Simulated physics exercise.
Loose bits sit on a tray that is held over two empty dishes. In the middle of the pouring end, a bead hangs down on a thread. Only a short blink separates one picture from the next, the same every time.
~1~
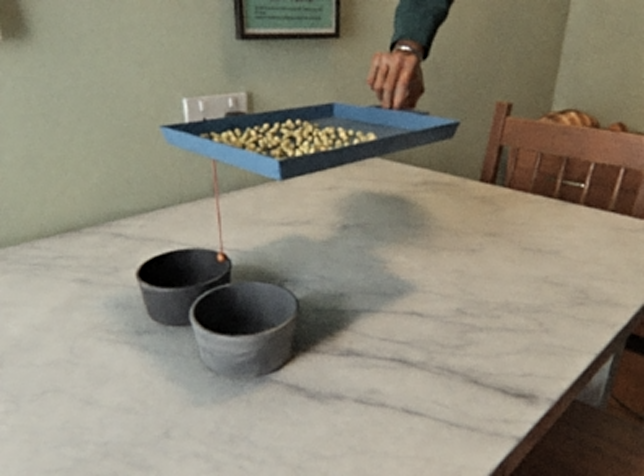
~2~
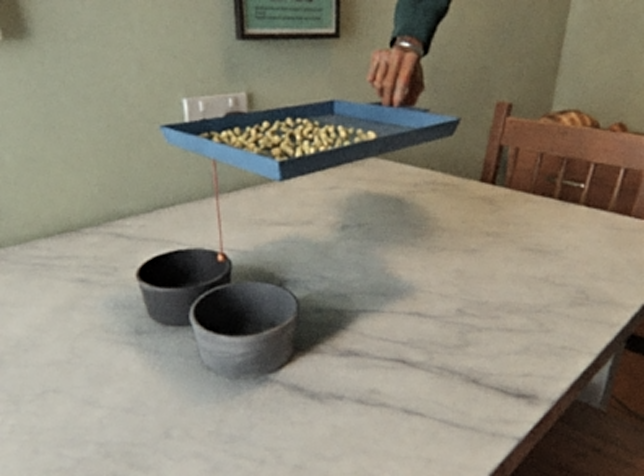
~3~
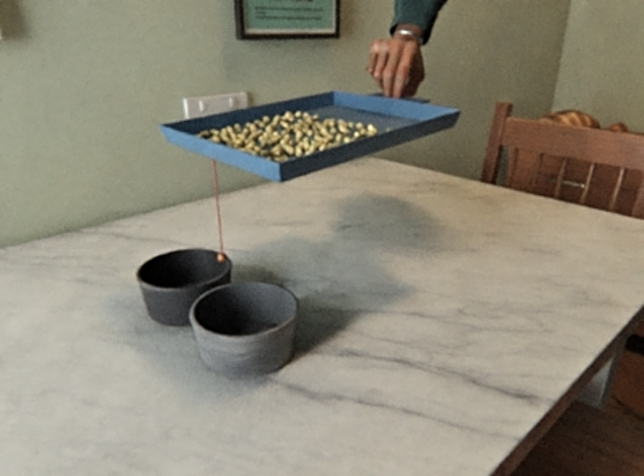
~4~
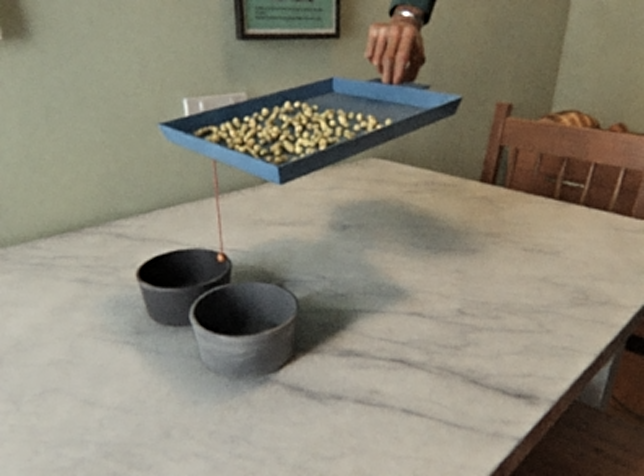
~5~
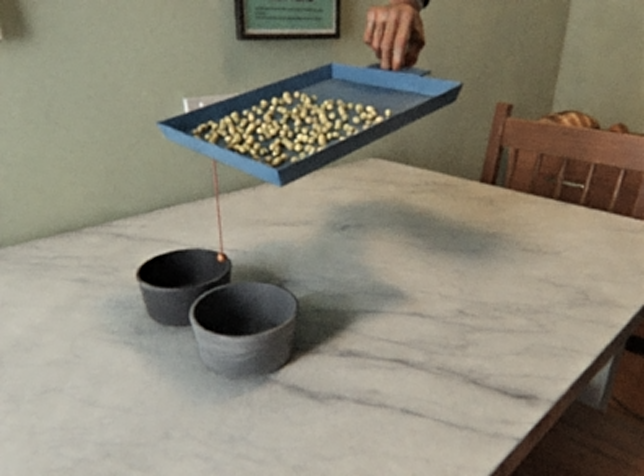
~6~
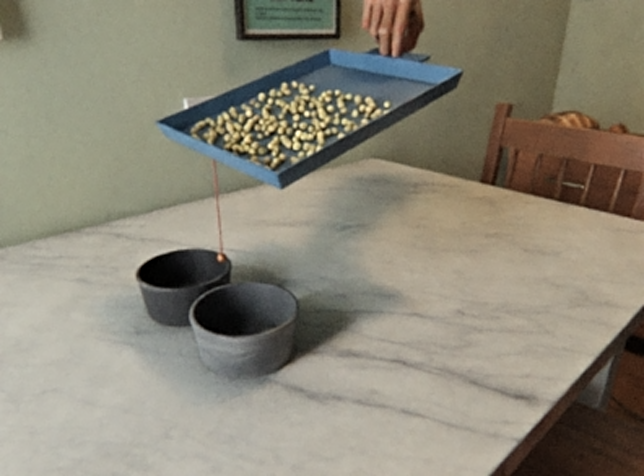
A blue tray of pale, bean-like bits is held level by a hand at its far end, above two empty dark dishes on a marble-patterned table. The hand then gradually raises that end, tilting the tray toward its near right corner, while the bits spread slightly and the dishes stay put.
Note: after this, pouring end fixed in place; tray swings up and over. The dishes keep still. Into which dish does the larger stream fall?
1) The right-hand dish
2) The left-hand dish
Answer: 1.
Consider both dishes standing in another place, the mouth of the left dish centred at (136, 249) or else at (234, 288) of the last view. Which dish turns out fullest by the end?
One: Right. Two: The left-hand dish.
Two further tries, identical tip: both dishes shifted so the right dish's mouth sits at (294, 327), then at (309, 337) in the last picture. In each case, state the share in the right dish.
It comes to roughly 40 per cent in one try and roughly 20 per cent in the next.
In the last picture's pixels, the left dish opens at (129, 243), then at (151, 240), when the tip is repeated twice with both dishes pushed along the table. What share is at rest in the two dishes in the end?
Roughly 10% on the first try and 10% on the second.
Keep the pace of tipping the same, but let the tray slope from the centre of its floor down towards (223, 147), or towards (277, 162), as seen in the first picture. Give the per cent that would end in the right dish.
First case around 0 per cent, second case 80 per cent.
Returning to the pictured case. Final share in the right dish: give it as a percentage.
Close to 80 in every hundred pieces.
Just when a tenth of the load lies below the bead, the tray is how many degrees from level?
Approx. reading: About 100°.
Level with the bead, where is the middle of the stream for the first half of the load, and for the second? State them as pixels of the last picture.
The early half goes through (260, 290), the late half through (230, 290).
Just after the last frame, tray tipped steeply; almost all on the tray; just a few in the right dish; just a few in the air.
A moment on, tray tipped right over; roughly two thirds on the tray; about a tenth in the right dish; just a few outside both; roughly a quarter in the air.
Further on, tray tipped past a quarter turn; the larger part in the right dish; about a tenth in the left dish; roughly a quarter outside both.
When it is over, tray tipped past a quarter turn; the larger part in the right dish; about a tenth in the left dish; roughly a quarter outside both.
